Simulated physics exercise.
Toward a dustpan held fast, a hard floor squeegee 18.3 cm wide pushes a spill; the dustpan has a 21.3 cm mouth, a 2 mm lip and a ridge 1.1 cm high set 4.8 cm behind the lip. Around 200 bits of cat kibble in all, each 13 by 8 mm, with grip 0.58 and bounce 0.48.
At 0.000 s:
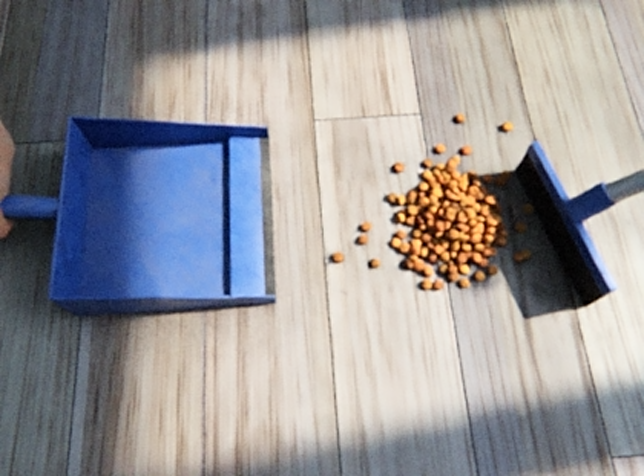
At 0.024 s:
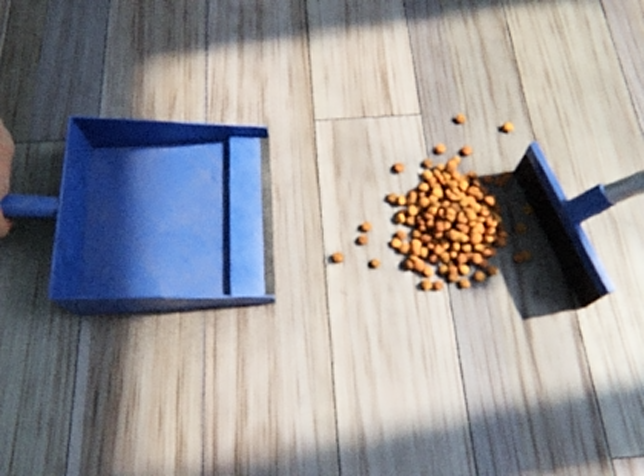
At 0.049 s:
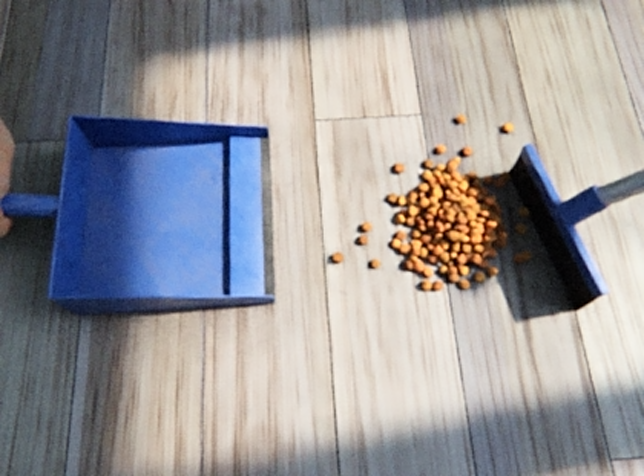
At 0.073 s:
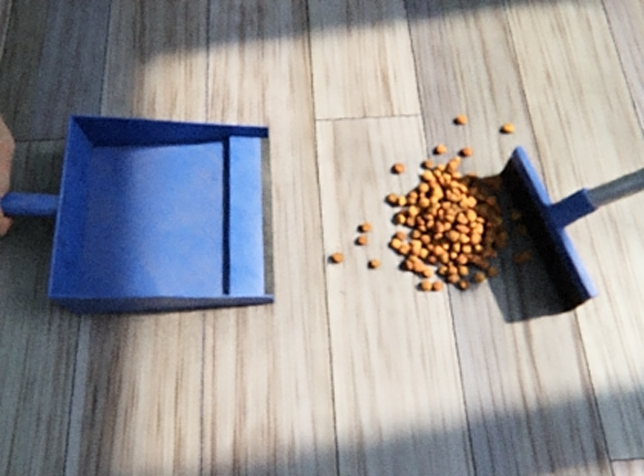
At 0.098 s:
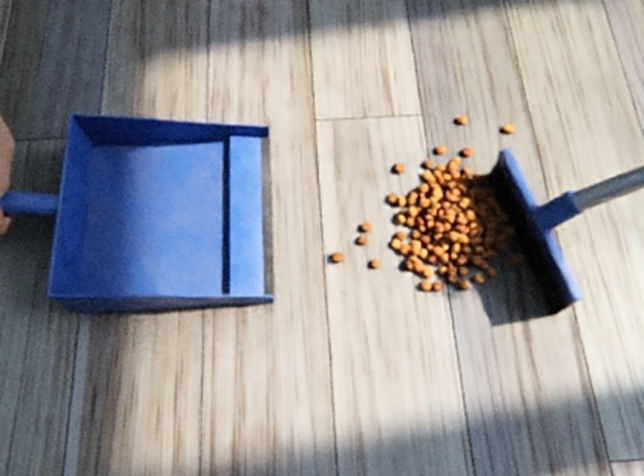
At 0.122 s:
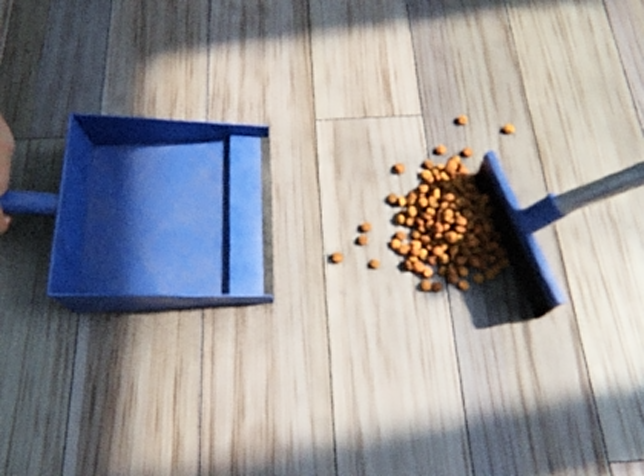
A hand at the left edge grips the handle of a blue dustpan on a grey-beige wood-plank floor, seen from above in bands of sunlight and shadow. The pan's open side faces a loose heap of orange-brown kibble right of centre, with a blue squeegee beyond it. The squeegee slides left into the heap's near edge, nudging some pieces, while the pan and camera stay still.
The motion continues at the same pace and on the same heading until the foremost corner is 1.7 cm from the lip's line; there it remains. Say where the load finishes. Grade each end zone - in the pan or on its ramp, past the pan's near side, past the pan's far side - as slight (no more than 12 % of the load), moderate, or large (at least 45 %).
Pan - moderate. Near side - moderate. Far side - slight.
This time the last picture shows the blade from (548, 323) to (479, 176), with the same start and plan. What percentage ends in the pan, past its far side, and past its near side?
The pan gets 15, the far side 0 and the near side 40.
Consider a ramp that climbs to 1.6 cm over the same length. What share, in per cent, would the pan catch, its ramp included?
In that case some 25 per cent.
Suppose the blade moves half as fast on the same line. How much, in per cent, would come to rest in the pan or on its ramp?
Then around 20 per cent.
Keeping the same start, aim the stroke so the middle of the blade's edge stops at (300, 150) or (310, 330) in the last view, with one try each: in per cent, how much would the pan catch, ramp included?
First try around 10 %, second try around 15 %.
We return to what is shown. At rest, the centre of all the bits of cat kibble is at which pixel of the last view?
Roughly pixel (278, 257).
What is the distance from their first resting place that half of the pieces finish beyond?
I'd say close to 22 cm.
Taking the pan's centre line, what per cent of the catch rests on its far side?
I'd put it at around 20 per cent.
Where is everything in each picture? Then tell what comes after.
In the first frame, blade from (607, 290) to (533, 150), moved 0.0 cm, 0 of the pieces shifted so far; middle of the pieces at (452, 221); pan at (163, 222).
In the second frame, blade from (605, 291) to (531, 151), moved 0.2 cm, 0 of the pieces shifted so far; middle of the pieces at (452, 222).
In the third frame, blade from (599, 293) to (526, 152), moved 0.9 cm, 1 of the pieces shifted so far; middle of the pieces at (452, 222).
In the fourth frame, blade from (589, 296) to (517, 154), moved 2.0 cm, 3 of the pieces shifted so far; middle of the pieces at (452, 223).
In the fifth frame, blade from (574, 299) to (503, 156), moved 3.6 cm, 12 of the pieces shifted so far; middle of the pieces at (452, 223).
In the sixth frame, blade from (556, 302) to (488, 159), moved 5.4 cm, 71 of the pieces shifted so far; middle of the pieces at (449, 223); pan at (162, 220). The blade's pace is about 0.75 m/s, heading 6 degrees towards the viewer's side.
After 0.28 s, middle of the blade 15 cm from the lip; 0 % over the lip, far side 0 %, near side 10 %.
After 0.39 s, middle of the blade 7 cm from the lip; 0 % over the lip, far side 0 %, near side 15 %.
After 0.63 s, middle of the blade 4 cm from the lip; 30 % over the lip, far side 0 %, near side 20 %.
In the end, at 1.2 s, pan 30 %, near side 20 %, far side 0 %, in front of the lip or behind the blade 45 %.
